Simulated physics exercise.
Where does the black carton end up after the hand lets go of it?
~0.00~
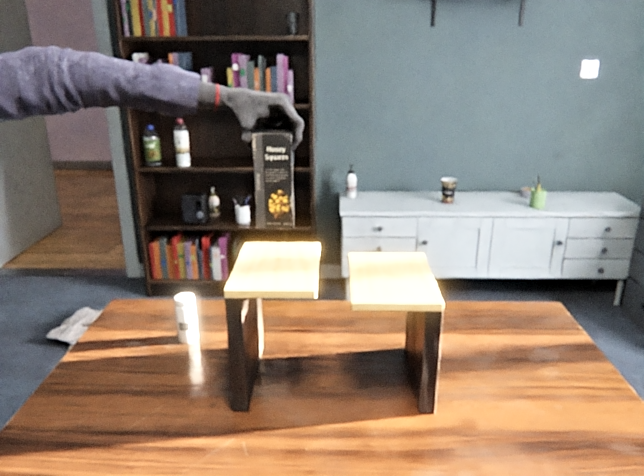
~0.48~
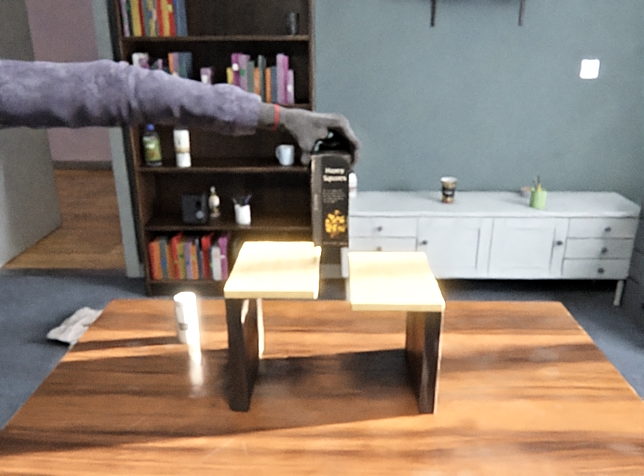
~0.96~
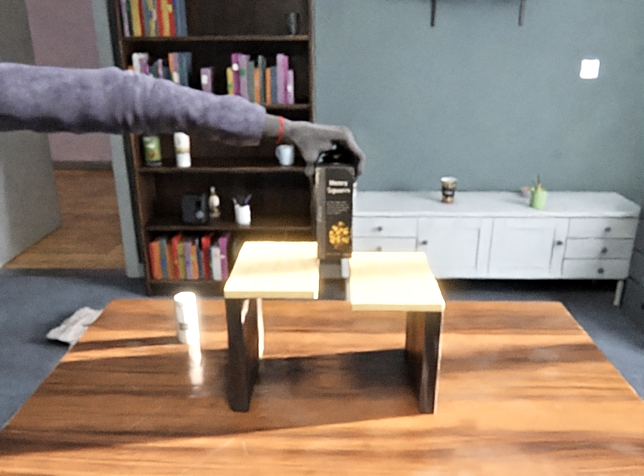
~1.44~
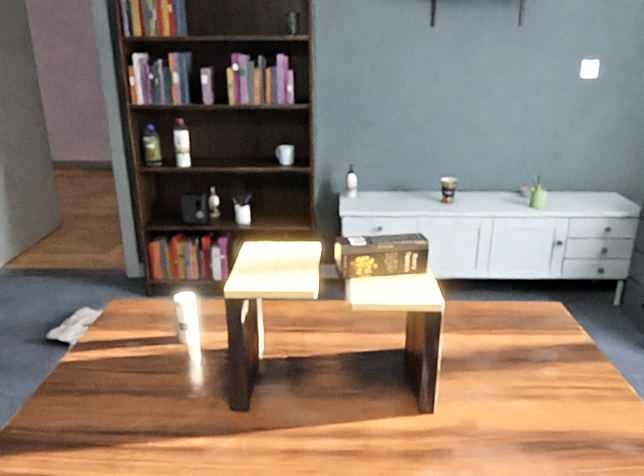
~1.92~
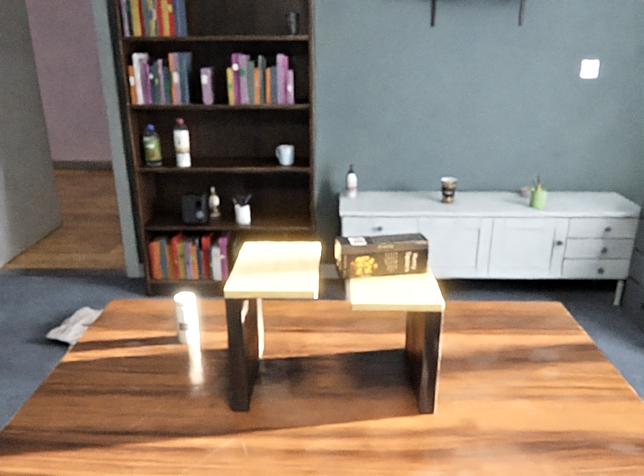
It does not drop through the slot to the table. It is caught up top and ends lying on its side on the right ledge.
